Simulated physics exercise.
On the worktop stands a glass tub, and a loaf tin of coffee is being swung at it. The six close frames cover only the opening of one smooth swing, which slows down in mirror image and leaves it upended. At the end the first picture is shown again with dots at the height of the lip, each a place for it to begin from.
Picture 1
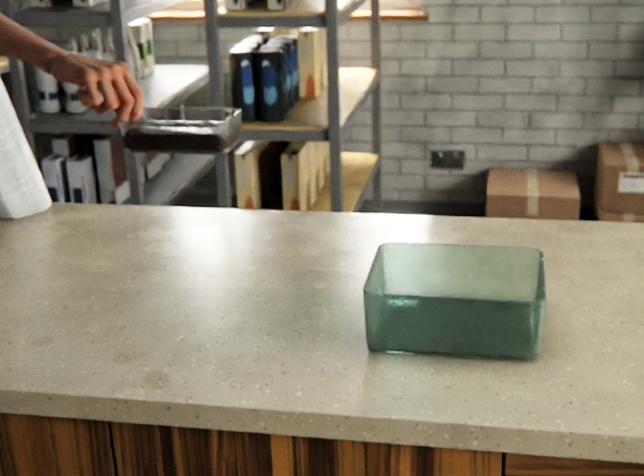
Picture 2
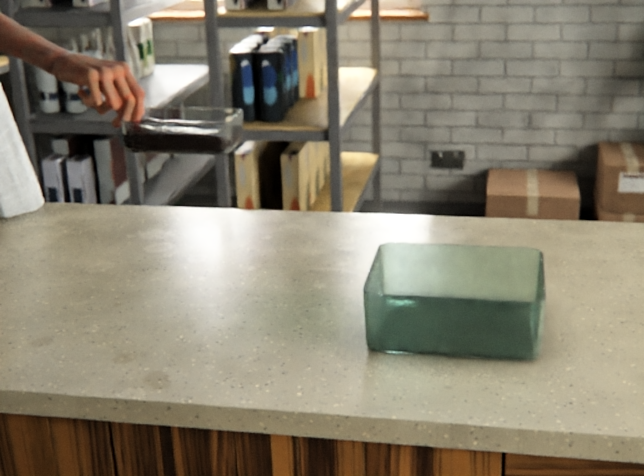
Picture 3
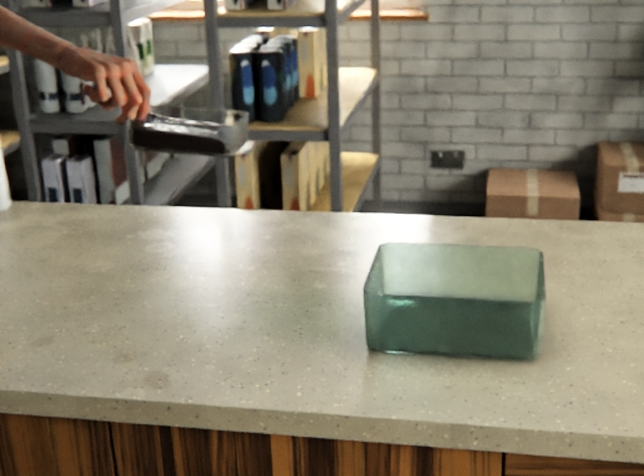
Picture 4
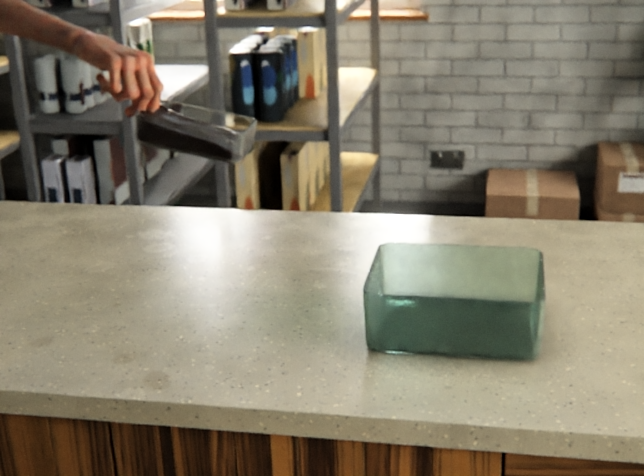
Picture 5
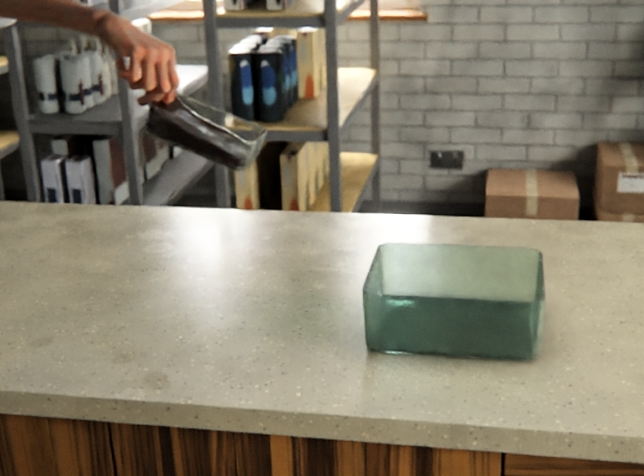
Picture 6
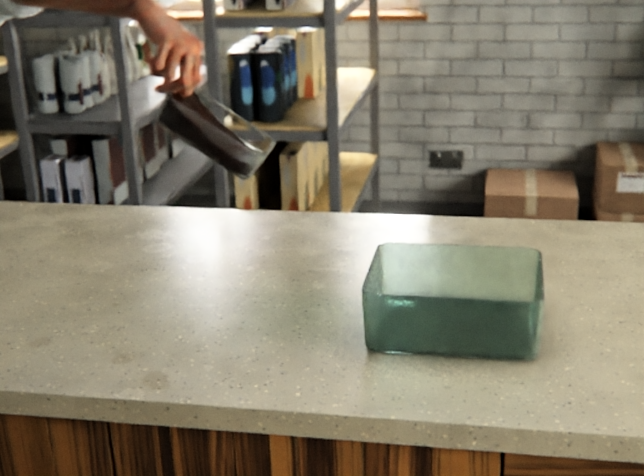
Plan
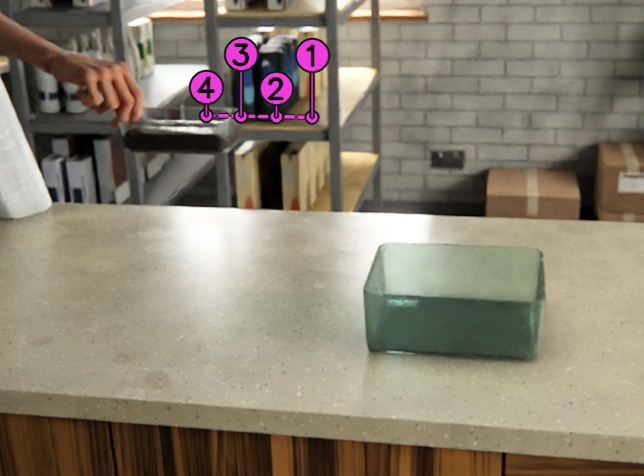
A bare forearm and hand at the upper left hold a dark, clear-sided rectangular container above a pale speckled worktop with wood-grain panels below, seen from slightly above by a still camera. A greenish glass tub stands right of centre, before grey shelves of books and bottles, a white brick wall and brown boxes. The hand shifts slightly right, steadily tilting the container's right end downward.
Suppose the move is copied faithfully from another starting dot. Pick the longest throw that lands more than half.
That is spot 2.
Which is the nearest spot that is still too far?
Spot 3.
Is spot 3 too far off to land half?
Yes.
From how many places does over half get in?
Two of them.
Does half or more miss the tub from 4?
Yes.
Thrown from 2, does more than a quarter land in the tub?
Yes, clearly.
On the marked copy, 1 at (312, 117); 2 at (276, 116); 3 at (241, 116); 4 at (206, 115).
Choosing 1, about 80 % lands in the tub, 7 % falls short and 13 % goes beside or beyond.
Choosing 2, about 70 % lands in the tub, 21 % falls short and 9 % goes beside or beyond.
Choosing 3, about 35 % lands in the tub, 59 % falls short and 6 % goes beside or beyond.
Choosing 4, about 11 % lands in the tub, 87 % falls short.
